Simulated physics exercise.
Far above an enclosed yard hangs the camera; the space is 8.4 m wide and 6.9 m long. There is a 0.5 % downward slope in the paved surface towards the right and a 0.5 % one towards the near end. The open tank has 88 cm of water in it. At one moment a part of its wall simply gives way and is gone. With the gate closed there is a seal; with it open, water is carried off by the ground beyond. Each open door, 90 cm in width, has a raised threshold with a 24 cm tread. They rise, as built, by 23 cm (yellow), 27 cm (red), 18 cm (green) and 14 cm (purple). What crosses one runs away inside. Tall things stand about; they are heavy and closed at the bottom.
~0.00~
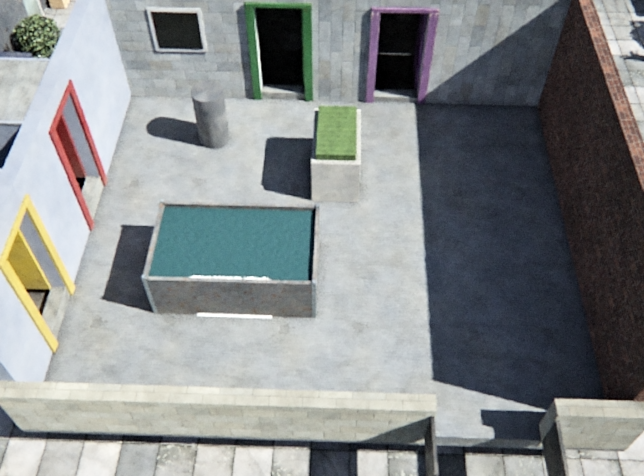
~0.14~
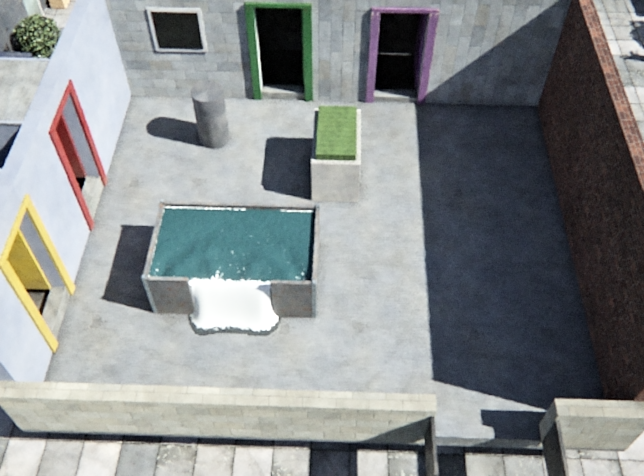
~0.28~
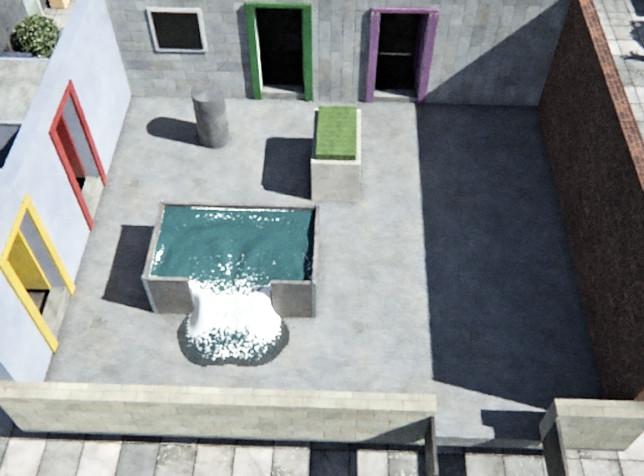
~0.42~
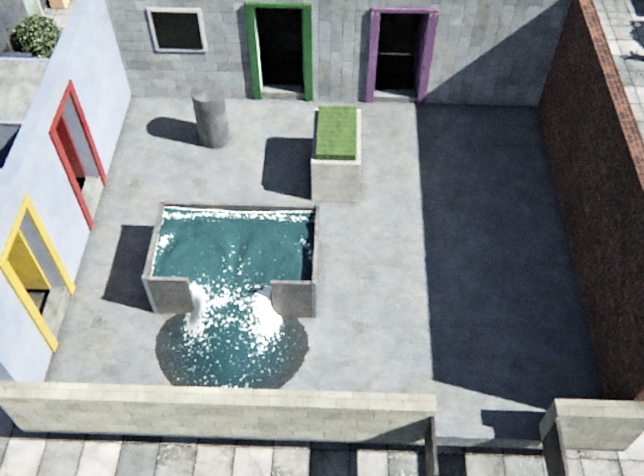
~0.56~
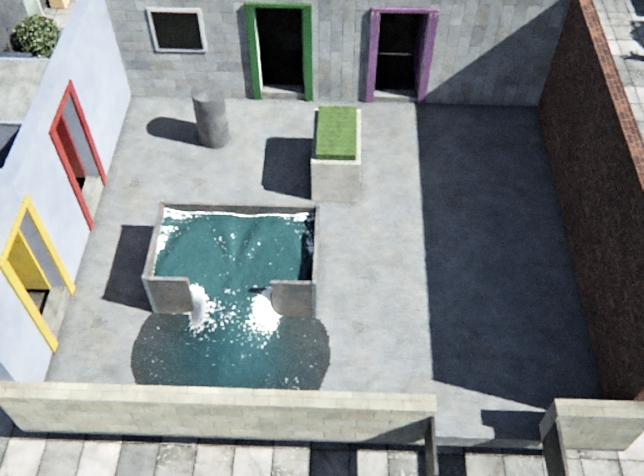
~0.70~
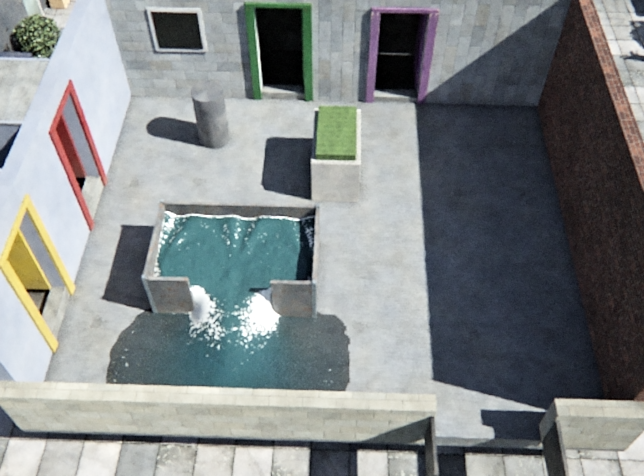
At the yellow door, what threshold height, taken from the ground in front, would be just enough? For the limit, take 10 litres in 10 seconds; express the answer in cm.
17 cm.
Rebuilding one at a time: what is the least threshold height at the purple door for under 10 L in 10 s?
At purple, roughly 8.0 cm.
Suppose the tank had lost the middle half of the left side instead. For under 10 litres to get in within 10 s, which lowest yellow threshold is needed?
With that break, close to 34 cm.
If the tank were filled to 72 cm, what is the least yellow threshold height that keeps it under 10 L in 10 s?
Minimum height: Approx. 13.0 cm.
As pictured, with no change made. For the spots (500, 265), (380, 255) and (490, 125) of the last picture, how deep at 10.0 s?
Roughly 4, 2 and 9 cm, in turn.
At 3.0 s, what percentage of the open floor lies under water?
Approximately 45 % of it.
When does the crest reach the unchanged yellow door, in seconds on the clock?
Peak time: Around 2.6 s.
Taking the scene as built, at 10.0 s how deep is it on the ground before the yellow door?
About 5.5 cm.
After 1.4 s water covers 15 % of the floor, deepest (54 cm) near (222, 401); it has not reached the yellow door.
After 3.0 s water covers 45 % of the floor, deepest (33 cm) near (49, 407); 19 cm at the yellow door, 0 litres in over its 23 cm threshold.
After 10.0 s water covers 95 % of the floor, deepest (11 cm) near (339, 120); 5 cm at the yellow door, 0 litres in over its 23 cm threshold.
At the yellow door as built, the water arrived by 1.7 s and peaked near 21 cm at 2.6 s.
Run again over the same 10 s with other heights there, 16 litres in over 15 cm, 3 litres over 20 cm. The limit of 10 litres is kept from about 17 cm up.
